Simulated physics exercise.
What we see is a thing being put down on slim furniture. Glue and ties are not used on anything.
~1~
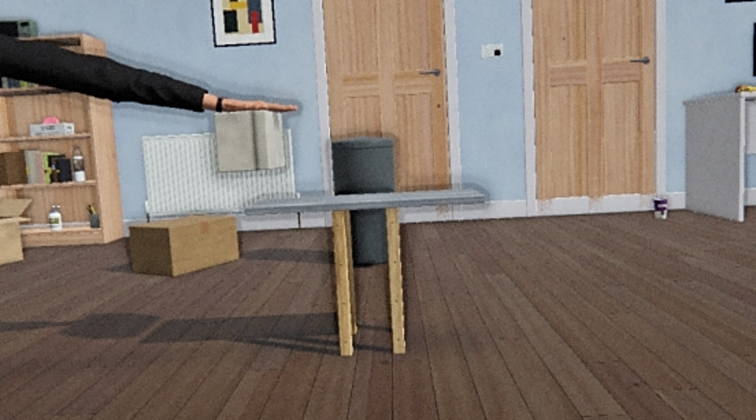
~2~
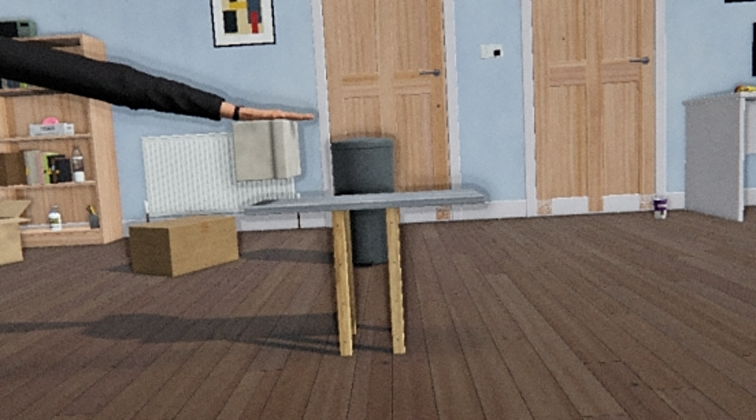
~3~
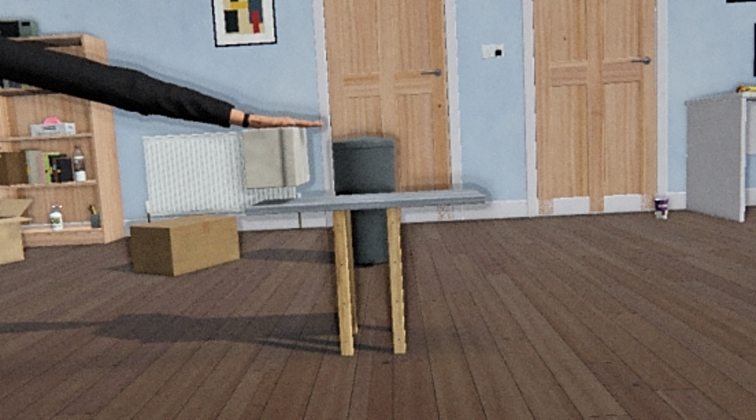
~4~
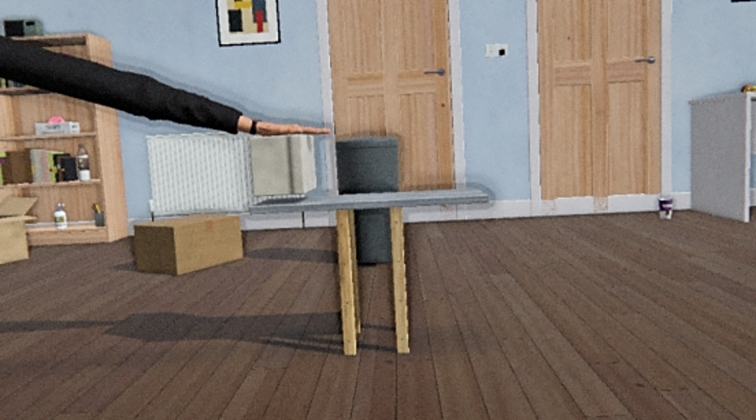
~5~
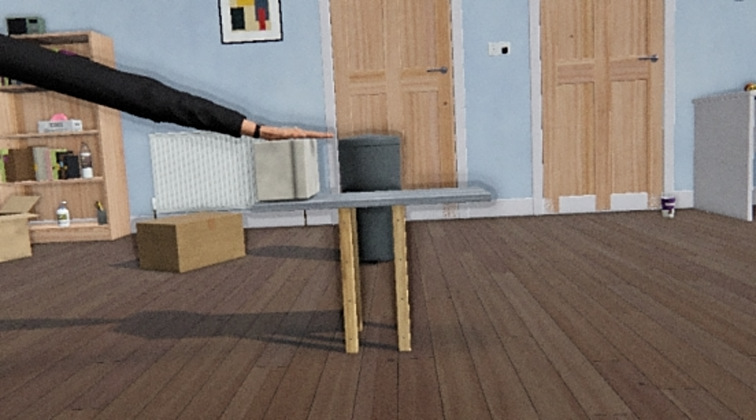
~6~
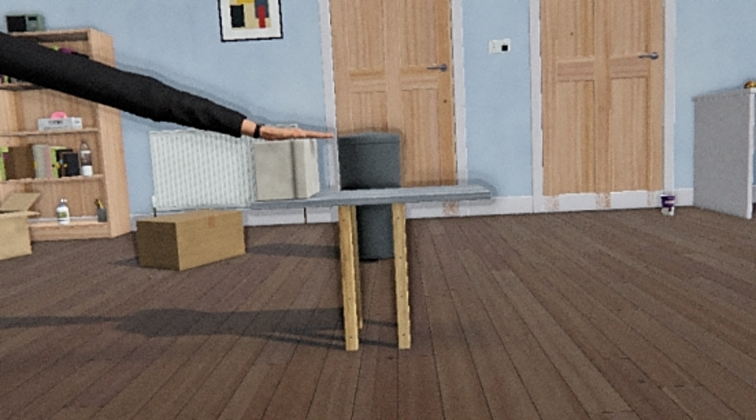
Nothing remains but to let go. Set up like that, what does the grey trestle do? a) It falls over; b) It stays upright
a.
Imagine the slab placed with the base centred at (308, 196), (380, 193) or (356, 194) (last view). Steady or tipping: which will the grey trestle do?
Tumbles, remains upright, remains upright.
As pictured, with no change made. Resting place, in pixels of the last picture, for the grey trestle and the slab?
The grey trestle around (239, 248); the slab around (104, 321).
Then, 0.46 s after the last picture, grey trestle tipped 23° from how it was near (312, 199).
Then, 0.64 s after the last picture, grey trestle tipped 59° from how it was near (239, 246).
At rest, the grey trestle goes over, near (240, 248).
